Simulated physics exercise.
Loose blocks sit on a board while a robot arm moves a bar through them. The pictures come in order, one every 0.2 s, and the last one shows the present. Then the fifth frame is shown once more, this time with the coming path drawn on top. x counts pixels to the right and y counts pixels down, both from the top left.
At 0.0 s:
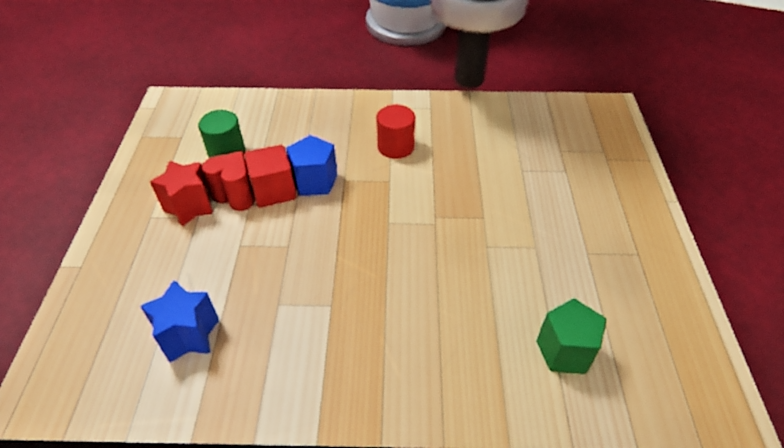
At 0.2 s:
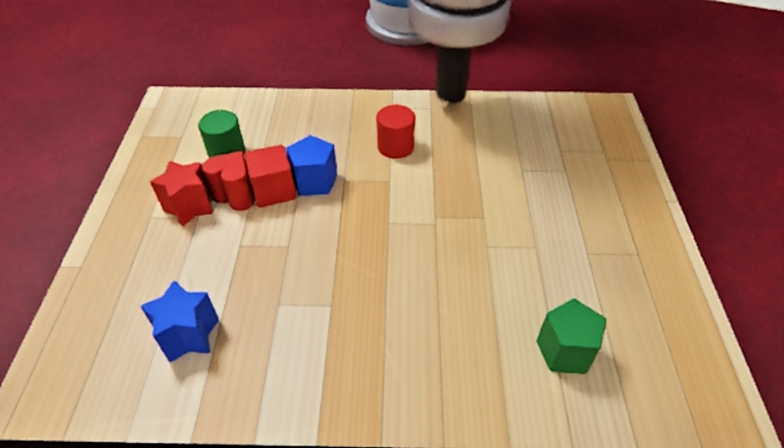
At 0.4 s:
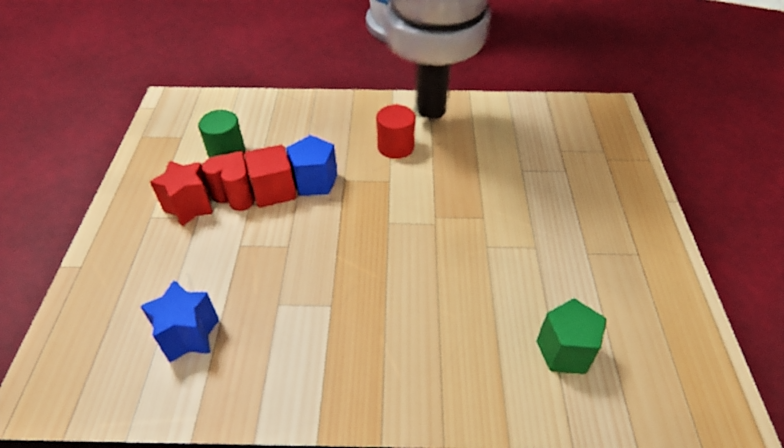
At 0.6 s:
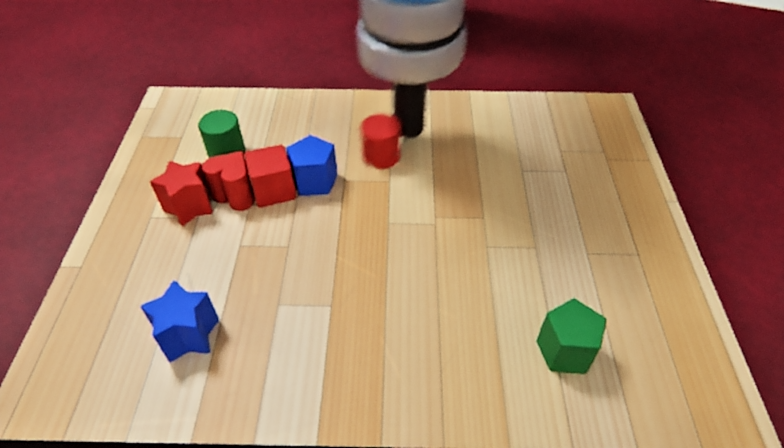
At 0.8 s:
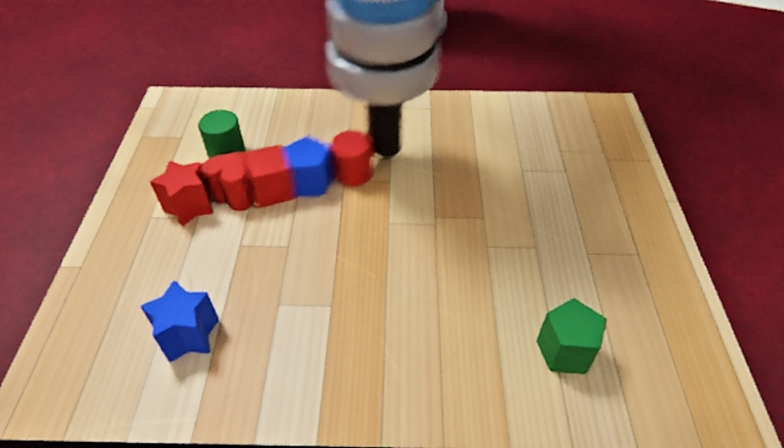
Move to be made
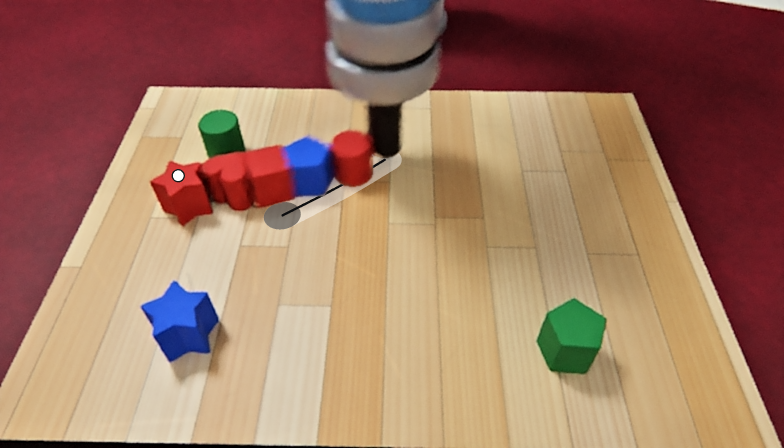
A light wooden board lies on a dark red surface, seen from above at an angle by a still camera. A red star, heart, square and blue pentagon form a row at upper left below a green cylinder, with a red cylinder to their right, a blue star lower left and a green pentagon lower right. A robot arm's black bar moves left and downward, pushing the red cylinder against the blue pentagon, which shifts slightly.
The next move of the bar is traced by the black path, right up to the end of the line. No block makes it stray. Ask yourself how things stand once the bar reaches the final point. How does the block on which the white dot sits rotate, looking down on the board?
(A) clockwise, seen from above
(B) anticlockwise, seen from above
My pick is B.
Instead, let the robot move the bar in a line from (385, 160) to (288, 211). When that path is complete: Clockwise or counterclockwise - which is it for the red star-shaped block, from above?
From the top: Counterclockwise.
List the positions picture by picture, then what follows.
Bar's lower end (469, 81); red star-shaped block (178, 176); red heart-shaped block (226, 165); red square (267, 160); blue pentagon (310, 150); red round block (396, 115), in the first frame.
Bar (451, 96); blocks still, in the second frame.
Bar (431, 112); blocks still, in the third frame.
Bar (409, 129); red round block (381, 125), in the fourth frame.
Bar (385, 148); red star-shaped block (178, 176); red heart-shaped block (226, 165); red square (266, 160); blue pentagon (306, 151); red round block (351, 142), in the fifth frame.
Drawn move, straight from (385, 160) to (282, 215); the dot is on the red star-shaped block.
The first path, step by step. One third of the way, bar (352, 167); red star-shaped block (158, 177), turned 35° anticlockwise; red heart-shaped block (197, 164), turned 15° clockwise; red square (236, 169), turned 30° clockwise; blue pentagon (277, 175), turned 30° clockwise; red round block (321, 168).
Two thirds of the way, bar (316, 186); red star-shaped block (155, 177), turned 40° anticlockwise; red heart-shaped block (194, 161), turned 15° clockwise; red square (232, 174), turned 55° clockwise; blue pentagon (254, 200), turned 65° clockwise; red round block (302, 196).
At the end, bar (280, 204); red star-shaped block (155, 177), turned 40° anticlockwise; red heart-shaped block (194, 161), turned 15° clockwise; red square (232, 174), turned 55° clockwise; blue pentagon (243, 209), turned 75° clockwise; red round block (297, 210).
